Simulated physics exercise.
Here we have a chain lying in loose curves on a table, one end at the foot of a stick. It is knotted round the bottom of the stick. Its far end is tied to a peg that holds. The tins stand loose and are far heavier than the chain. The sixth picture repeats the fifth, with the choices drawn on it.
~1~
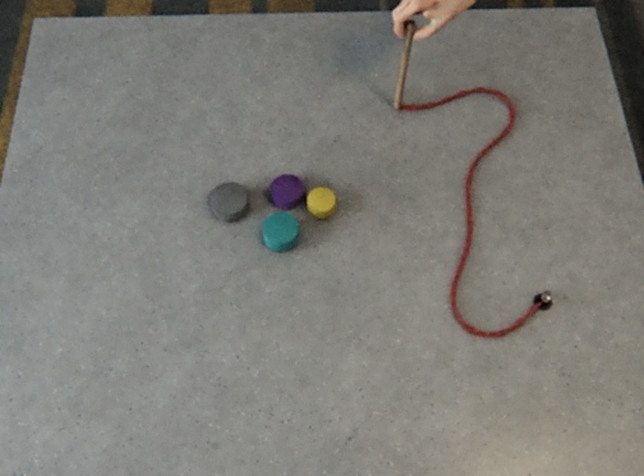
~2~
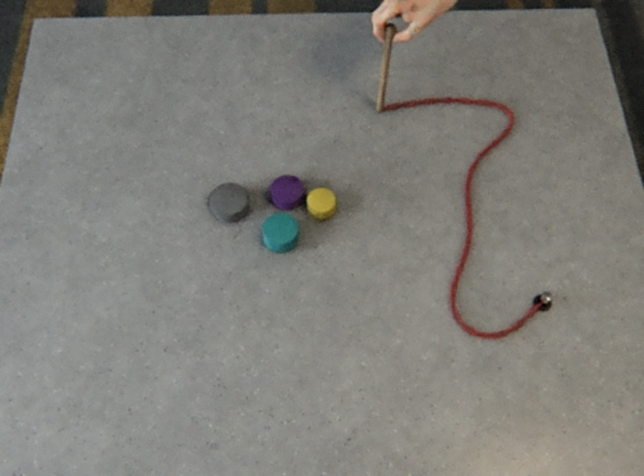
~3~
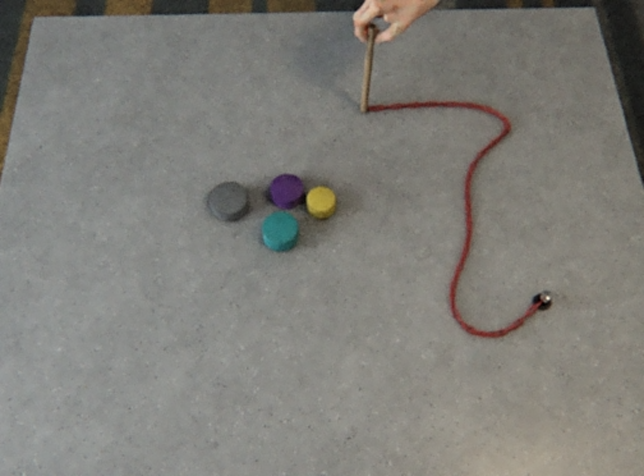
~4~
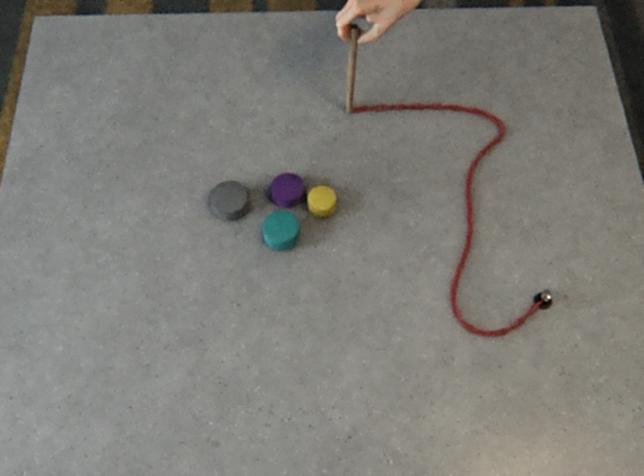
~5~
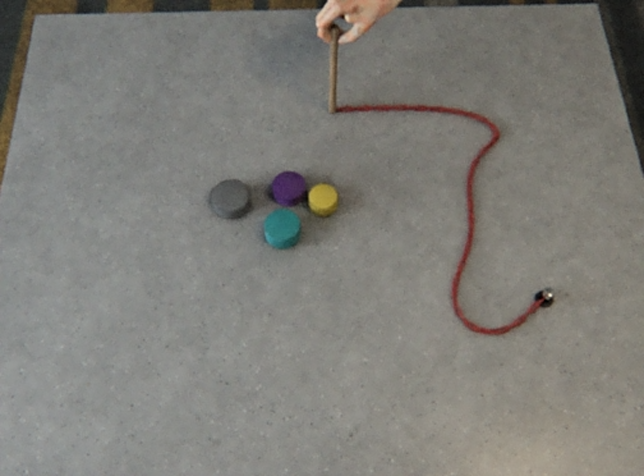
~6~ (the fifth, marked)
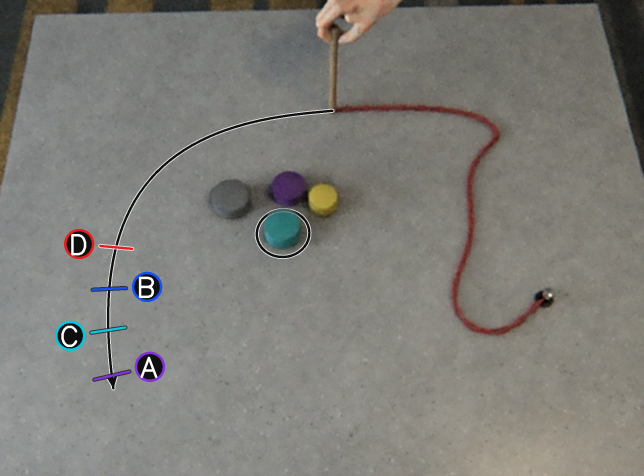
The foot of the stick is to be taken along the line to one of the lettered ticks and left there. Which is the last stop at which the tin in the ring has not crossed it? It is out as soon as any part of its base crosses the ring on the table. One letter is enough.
No farther than C.
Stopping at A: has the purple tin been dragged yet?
Yes.
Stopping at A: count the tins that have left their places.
Four.
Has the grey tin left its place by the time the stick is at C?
Yes.
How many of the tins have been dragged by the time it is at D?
By then, none.
On the marked copy, A at (112, 376); B at (109, 289); C at (108, 330); D at (116, 247); the ring at (283, 233); the route from (333, 111) via (145, 186) to (113, 389).
With C. Early on, foot of the stick (211, 136); turquoise tin (283, 229).
Further on, foot of the stick (125, 222); turquoise tin (283, 229).
At the end, foot of the stick (109, 331); purple tin (288, 200); grey tin (242, 219); turquoise tin (283, 229); the turquoise tin is still in its ring.
As for the rest, A drags the ringed tin to (284, 249); B is safe but short; D is safe but short.
